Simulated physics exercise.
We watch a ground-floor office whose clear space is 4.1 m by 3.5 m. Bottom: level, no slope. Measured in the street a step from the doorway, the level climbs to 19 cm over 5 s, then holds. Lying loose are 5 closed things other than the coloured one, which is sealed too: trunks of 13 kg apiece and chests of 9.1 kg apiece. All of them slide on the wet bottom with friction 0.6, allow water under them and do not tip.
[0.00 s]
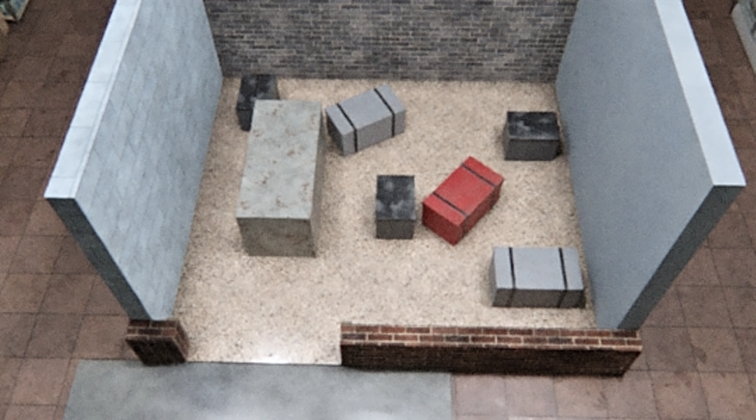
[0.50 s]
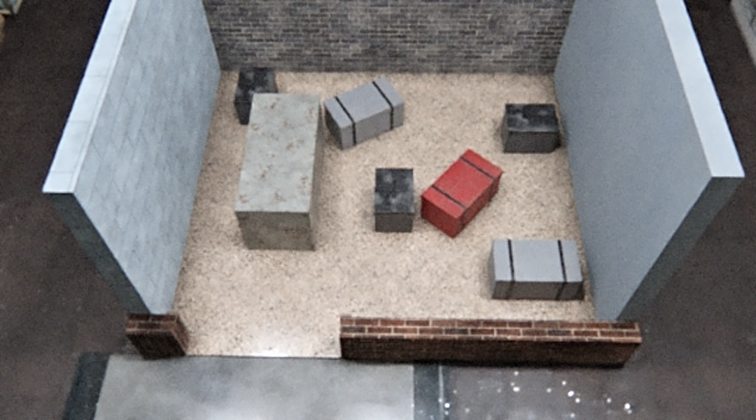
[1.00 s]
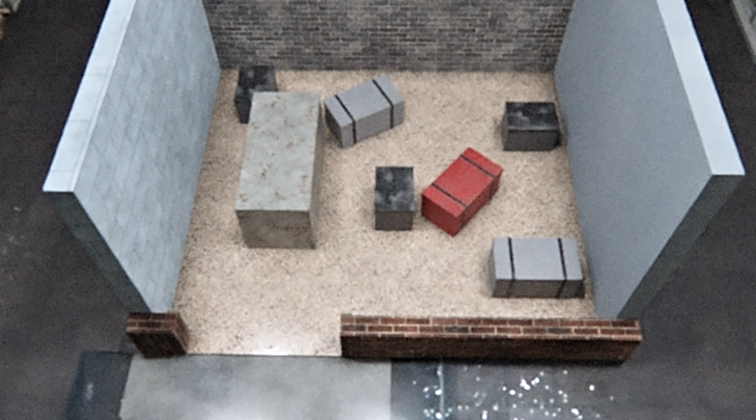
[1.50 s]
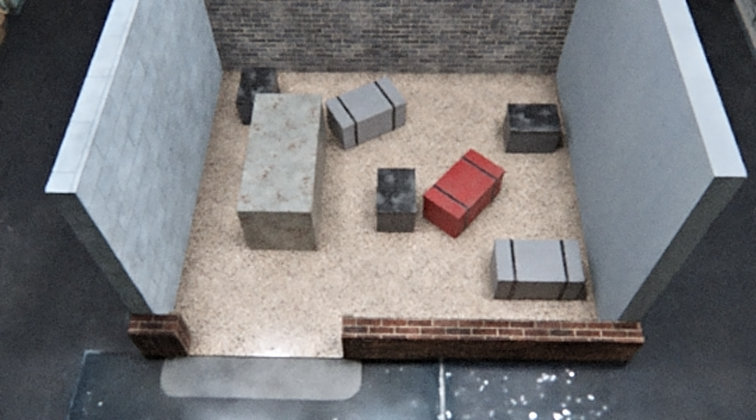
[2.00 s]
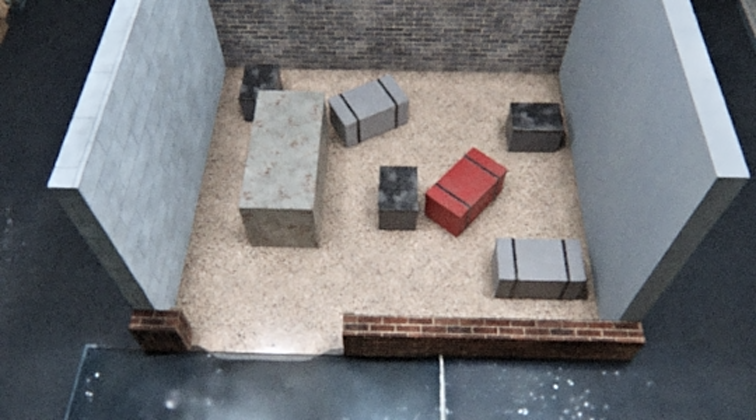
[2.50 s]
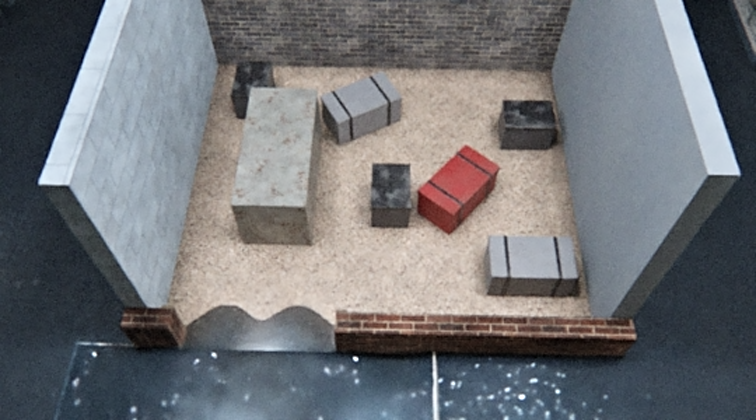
Water spread over the dark ground outside the low brick wall, then a shallow sheet of it slipped in through the doorway gap, while the red trunk and the gray and black boxes stayed put.
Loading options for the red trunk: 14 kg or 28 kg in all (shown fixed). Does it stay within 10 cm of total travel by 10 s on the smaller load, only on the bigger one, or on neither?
To my eye, only the doubled ballast is adequate.
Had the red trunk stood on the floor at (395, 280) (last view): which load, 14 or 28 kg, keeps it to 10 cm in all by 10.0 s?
Outcome - failure with both.
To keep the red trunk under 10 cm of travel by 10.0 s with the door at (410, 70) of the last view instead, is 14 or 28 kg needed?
Okay, so both masses fail.
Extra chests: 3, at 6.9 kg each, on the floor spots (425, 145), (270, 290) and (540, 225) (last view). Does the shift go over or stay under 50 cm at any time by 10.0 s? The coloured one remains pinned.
Order as asked: Goes beyond / goes beyond / stays within.
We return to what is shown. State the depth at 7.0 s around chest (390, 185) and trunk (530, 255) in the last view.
Close to 4 and 3 centimetres.
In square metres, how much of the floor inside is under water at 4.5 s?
I'd put it close to 3.0 m2.
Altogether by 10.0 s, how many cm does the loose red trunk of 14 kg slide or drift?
It covers about 100 cm altogether.
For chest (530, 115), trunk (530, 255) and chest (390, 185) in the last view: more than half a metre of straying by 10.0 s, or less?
First below the mark, second below the mark, third above the mark.
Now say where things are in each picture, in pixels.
The red trunk at (464, 190) rests on the ground; water covers 0.0 m2; 0 of 6 have shifted, in the first picture.
The red trunk at (463, 182) rests on the ground; 0.0 m2 under water; 0 of 6 have shifted, in the second picture.
The red trunk at (463, 181) rests on the ground; water covers 0.0 m2; 0 of 6 have shifted, in the third picture.
The red trunk at (465, 182) rests on the ground; water covers 0.0 m2; 0 of 6 have shifted, in the fourth picture.
The red trunk at (467, 181) rests on the ground; 0.0 m2 under water; 0 of 6 have shifted, in the fifth picture.
The red trunk at (460, 178), on the bottom; 0.2 m2 under water; 0 of 6 have shifted, in the sixth picture.
After 3.5 s the red trunk would be 0 cm from its start with 14 kg and 0 cm from its start with 28 kg; 0 cm of water round it then.
After 4.5 s the red trunk would be 0 cm from its start with 14 kg and 0 cm from its start with 28 kg; 0 cm of water round it then.
After 7.0 s the red trunk would be 14 cm from its start with 14 kg and 0 cm from its start with 28 kg; 4 cm of water round it then.
After 10.0 s the red trunk would be 94 cm from its start with 14 kg and 0 cm from its start with 28 kg; 5 cm of water round it then.
